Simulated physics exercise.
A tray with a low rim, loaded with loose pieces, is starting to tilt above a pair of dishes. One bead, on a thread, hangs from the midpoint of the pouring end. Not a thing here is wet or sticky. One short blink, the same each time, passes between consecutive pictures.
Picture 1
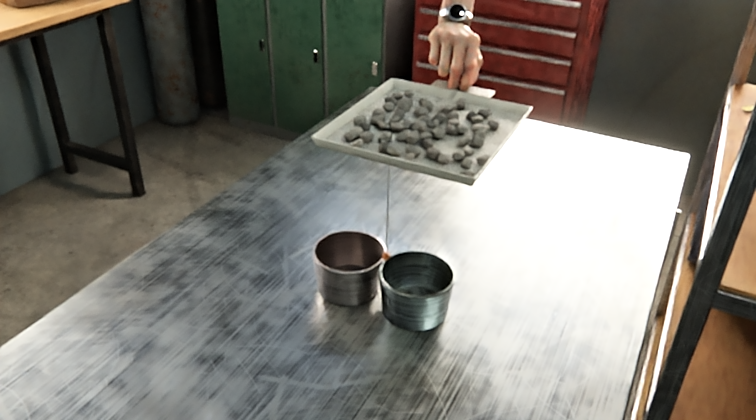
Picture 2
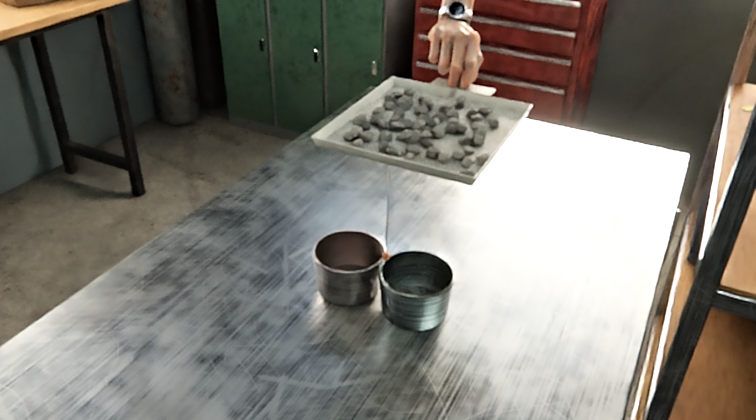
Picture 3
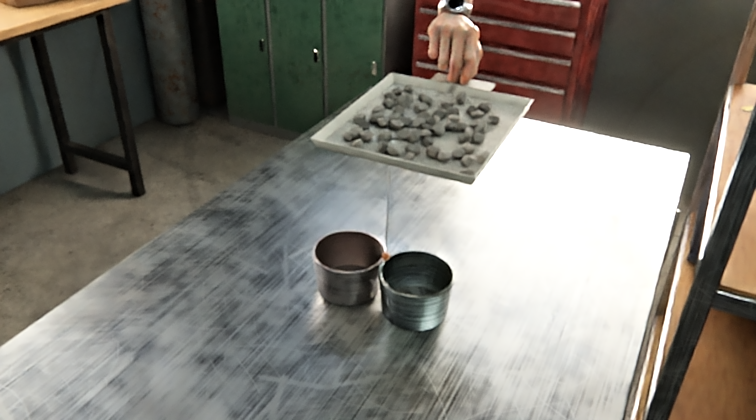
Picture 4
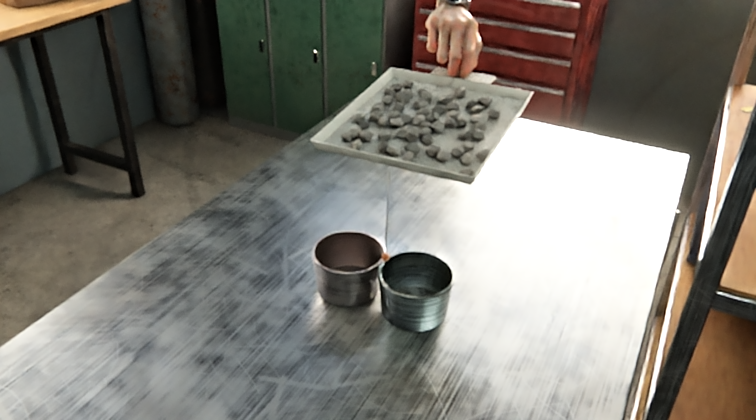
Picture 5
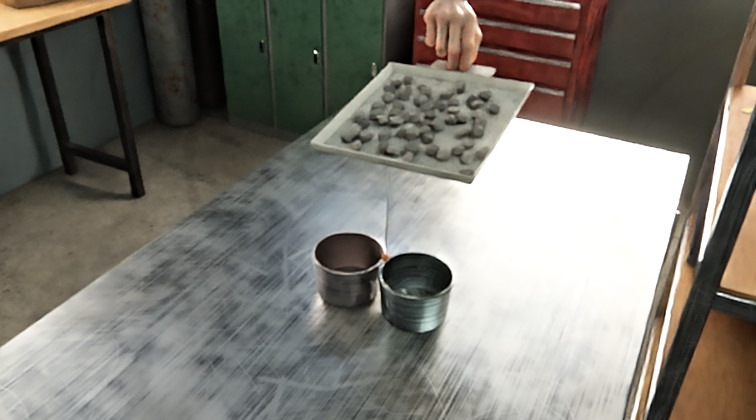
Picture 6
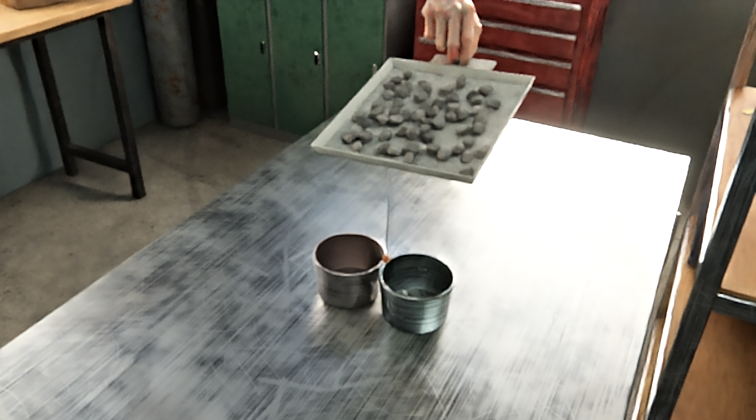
The clip opens on a hand holding a shallow tray of dark, stone-like pieces above two small round dishes on a brushed metal table. The hand then gradually tilts the tray slightly, its left front corner dipping lowest, while the pieces barely shift and the dishes stay still.
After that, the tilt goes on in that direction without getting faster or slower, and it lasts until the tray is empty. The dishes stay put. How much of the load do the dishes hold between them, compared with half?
Caught: Below half.
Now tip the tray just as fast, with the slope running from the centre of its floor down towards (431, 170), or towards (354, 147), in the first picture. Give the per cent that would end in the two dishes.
First case around 30 per cent, second case 60 per cent.
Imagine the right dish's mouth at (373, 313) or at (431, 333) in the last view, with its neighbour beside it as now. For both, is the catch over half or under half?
For the earlier try a smaller portion is kept, for the later one a smaller portion.
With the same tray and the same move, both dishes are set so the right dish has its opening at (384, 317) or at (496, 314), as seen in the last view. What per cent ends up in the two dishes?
Roughly 20% the first time and 0% the second time.
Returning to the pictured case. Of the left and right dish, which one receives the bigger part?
I'd say more ends in the left-side one.
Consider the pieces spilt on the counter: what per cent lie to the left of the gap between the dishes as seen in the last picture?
Close to 80 per cent.
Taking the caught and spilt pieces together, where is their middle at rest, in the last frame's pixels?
(324, 308).
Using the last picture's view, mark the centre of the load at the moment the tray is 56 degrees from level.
The middle of the pieces lands at roughly (369, 140).
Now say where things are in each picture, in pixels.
In the first picture, corners of the pouring end near (317, 136) and (473, 176), level; middle of the load near (428, 132), bits of gravel; left dish near (331, 284); right dish near (400, 308); bead on its thread near (386, 256).
In the second picture, corners of the pouring end near (316, 136) and (472, 175), level; middle of the load near (428, 131).
In the third picture, corners of the pouring end near (316, 137) and (472, 175), tipped barely, lowest at the left corner; middle of the load near (428, 129).
In the fourth picture, corners of the pouring end near (316, 139) and (472, 174), tipped a little, lowest at the left corner; middle of the load near (428, 127).
In the fifth picture, corners of the pouring end near (315, 141) and (471, 174), tipped a little, lowest at the left corner; middle of the load near (427, 124).
In the sixth picture, corners of the pouring end near (316, 143) and (471, 175), tipped a little, lowest at the left corner; middle of the load near (428, 123); left dish near (331, 286); right dish near (401, 311).
Shortly afterwards, tray tipped steeply; all but a few on the tray; only a few in the air.
Next, tray tipped right over; near a quarter on the tray; a little in the left dish; near a quarter outside both; near half in the air.
Some moments later, tray tipped past a quarter turn; near a quarter in the left dish; near two thirds outside both.
In the end, tray tipped past a quarter turn; none at all in the right dish; near a quarter in the left dish; near two thirds outside both.
